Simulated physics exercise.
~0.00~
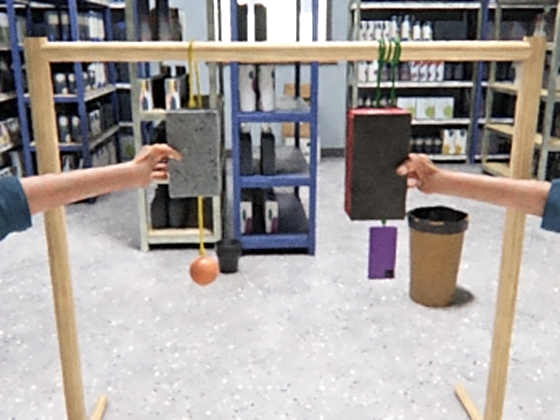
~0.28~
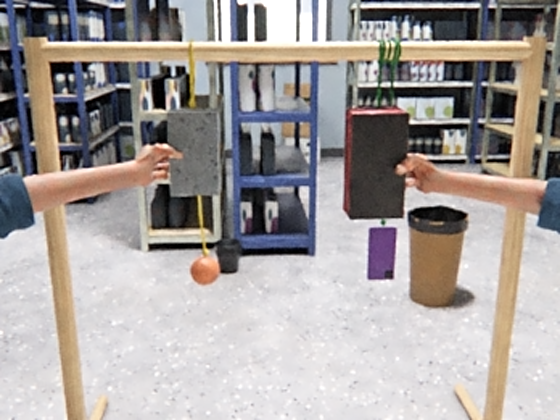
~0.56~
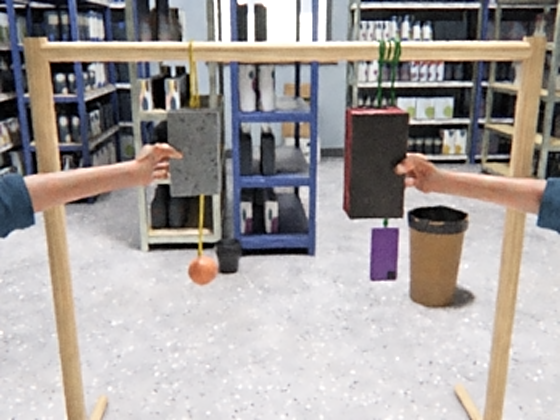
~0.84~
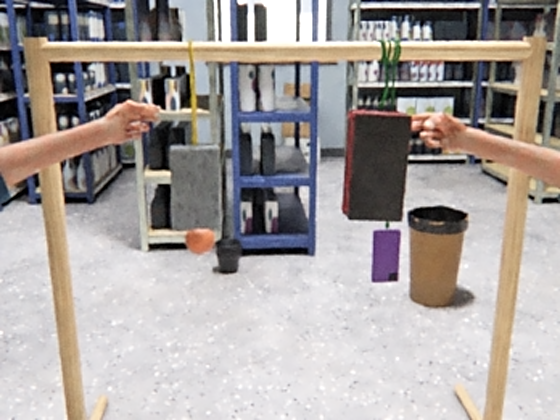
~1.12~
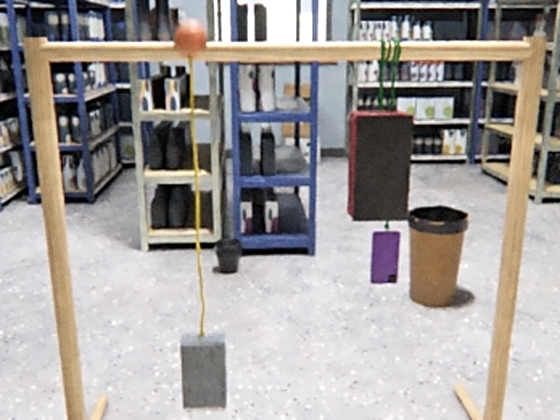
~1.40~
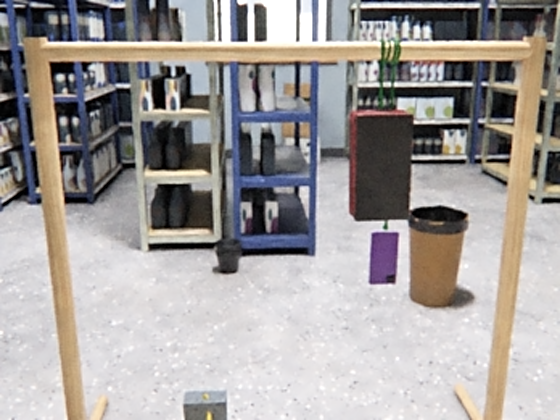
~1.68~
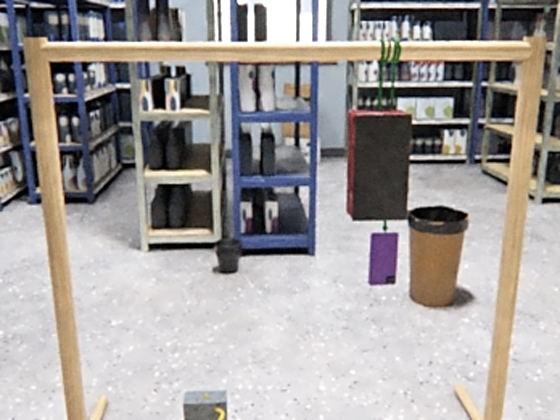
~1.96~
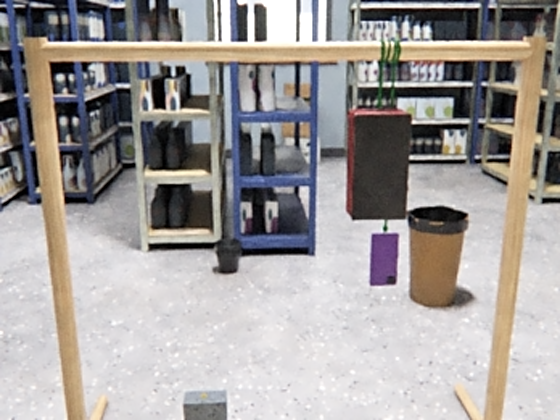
In a storeroom lined with shelves, two hands release a grey paver and a red case hung from a wooden rail; the paver drops to the floor, its yellow cord and orange ball pulled up and over, while the case stays hanging above a purple tag.
